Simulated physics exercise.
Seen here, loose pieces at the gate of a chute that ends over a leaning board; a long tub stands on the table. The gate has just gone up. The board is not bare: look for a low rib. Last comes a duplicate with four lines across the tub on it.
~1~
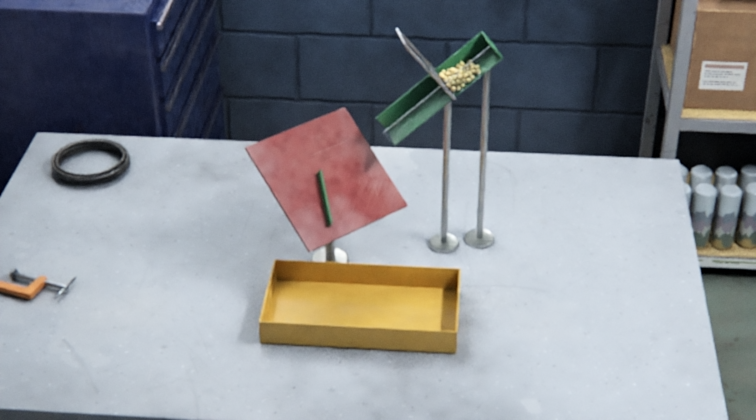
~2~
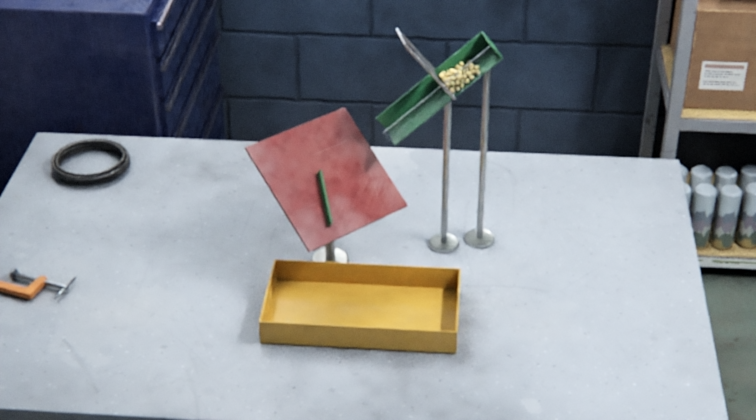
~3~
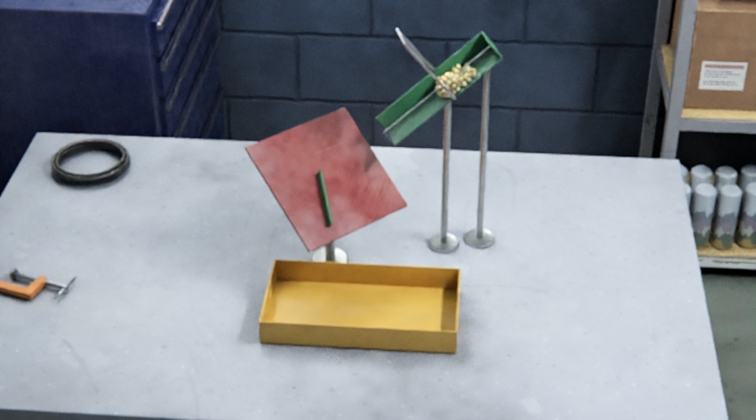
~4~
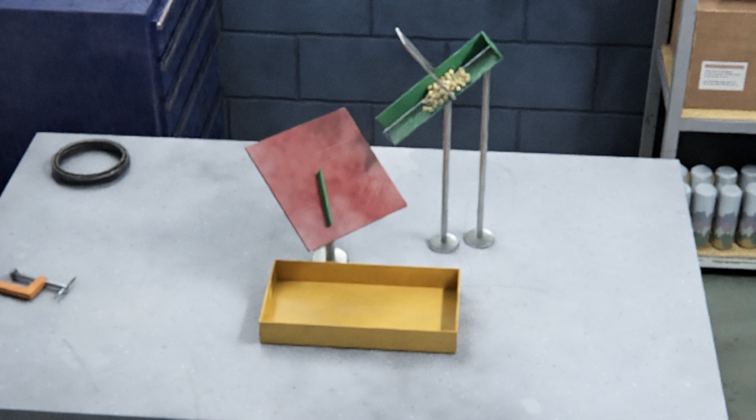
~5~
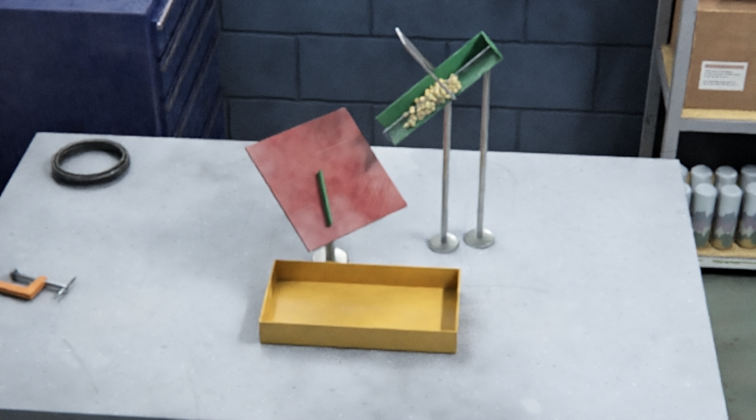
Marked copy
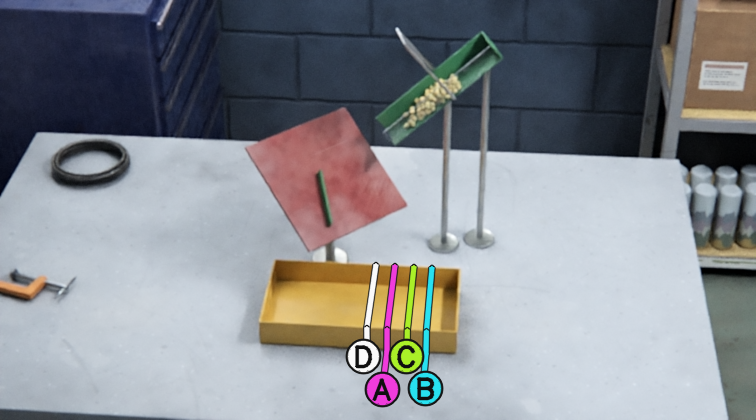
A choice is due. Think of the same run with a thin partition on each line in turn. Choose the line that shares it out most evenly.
D is best.
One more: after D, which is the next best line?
That would be A.
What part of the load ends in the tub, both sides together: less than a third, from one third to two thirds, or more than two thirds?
About that: More than two thirds.
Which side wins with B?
More lands on the left.
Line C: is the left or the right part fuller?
The left side.
On the marked copy, line A crosses the front rim at (387, 328); line B crosses the front rim at (426, 330); line C crosses the front rim at (407, 329); line D crosses the front rim at (366, 327).
For line A, of what is caught, most on the left of the divider, about a quarter on the right.
For line B, of what is caught, all on the left of the divider, none on the right.
For line C, of what is caught, nearly all on the left of the divider, a stray few on the right.
For line D, of what is caught, about two thirds on the left of the divider, about a third on the right.
